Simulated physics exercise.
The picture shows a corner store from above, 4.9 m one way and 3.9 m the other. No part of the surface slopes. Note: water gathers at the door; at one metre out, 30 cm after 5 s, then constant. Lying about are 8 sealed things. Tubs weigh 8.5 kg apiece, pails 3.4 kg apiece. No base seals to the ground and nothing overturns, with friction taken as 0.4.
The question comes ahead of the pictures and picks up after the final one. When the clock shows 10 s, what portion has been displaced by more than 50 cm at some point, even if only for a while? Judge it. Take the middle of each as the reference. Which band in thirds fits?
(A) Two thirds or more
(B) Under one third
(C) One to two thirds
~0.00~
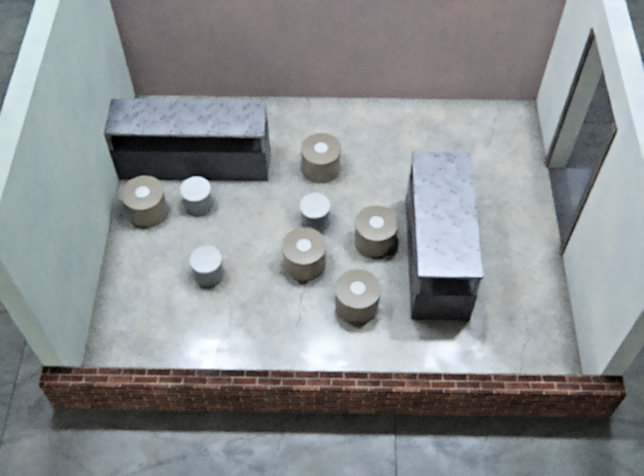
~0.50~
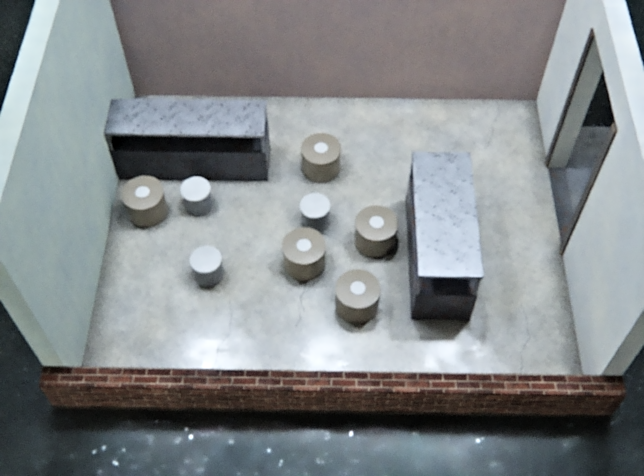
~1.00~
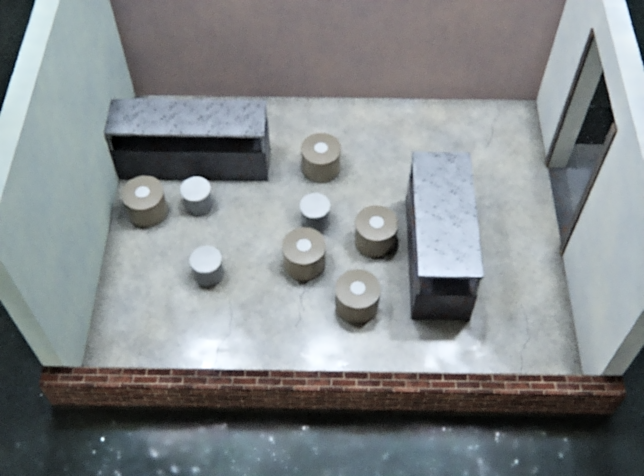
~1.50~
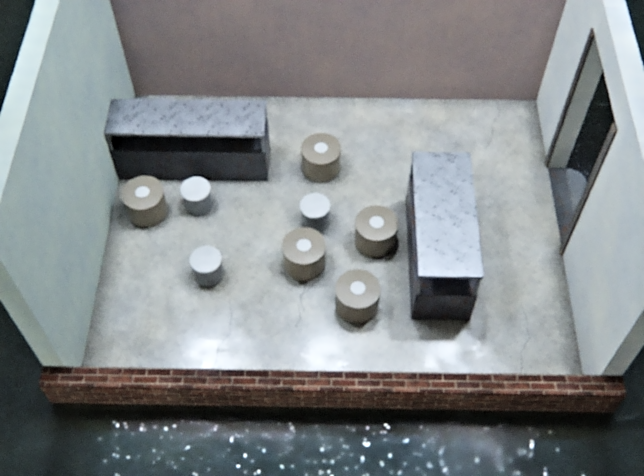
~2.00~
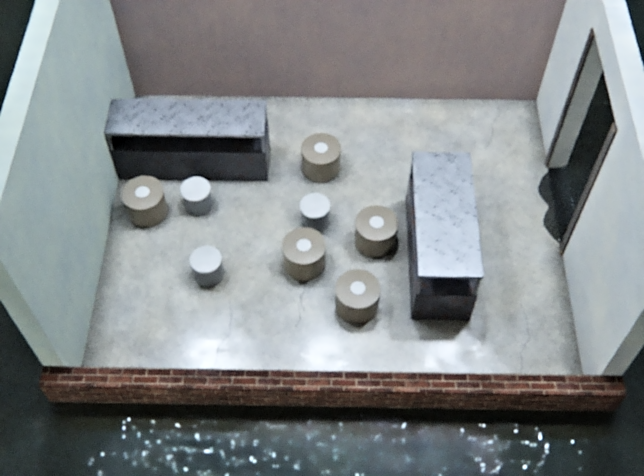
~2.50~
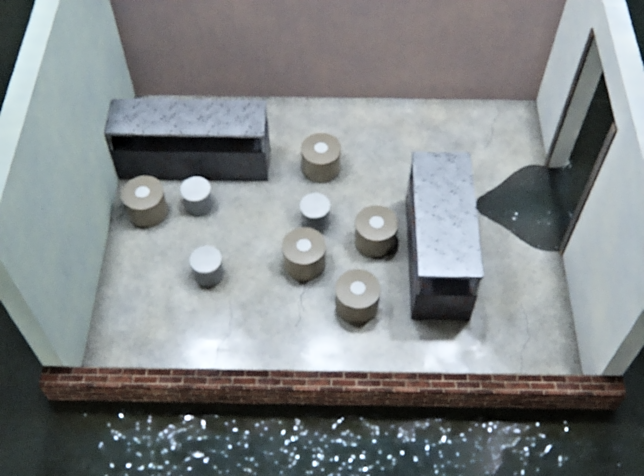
(B) Under one third.
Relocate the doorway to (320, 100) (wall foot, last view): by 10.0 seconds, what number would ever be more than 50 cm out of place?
Then it comes to 8.
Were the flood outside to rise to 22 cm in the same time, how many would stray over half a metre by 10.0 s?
Then it comes to 1.
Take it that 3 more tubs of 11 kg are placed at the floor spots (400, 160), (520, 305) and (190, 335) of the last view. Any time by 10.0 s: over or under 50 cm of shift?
In the same order as the question: Farther, farther, not as far.
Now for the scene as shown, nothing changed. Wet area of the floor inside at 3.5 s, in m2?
About 3.0 m2 is covered.
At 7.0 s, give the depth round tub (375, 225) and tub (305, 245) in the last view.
About 1 and 1 cm.
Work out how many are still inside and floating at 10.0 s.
I'd say 2 of them.
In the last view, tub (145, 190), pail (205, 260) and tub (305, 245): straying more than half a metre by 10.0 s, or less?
Taking them in that order, the first is within the limit, the second beyond the limit and the third within the limit.
After 3.5 s 0 of 8 are over 50 cm from their spots; 0 afloat.
After 4.5 s 0 of 8 are over 50 cm from their spots; 0 afloat.
After 7.0 s 0 of 8 are over 50 cm from their spots; 1 afloat.
After 10.0 s 2 of 8 are over 50 cm from their spots, and 2 have been at some point; 2 afloat.
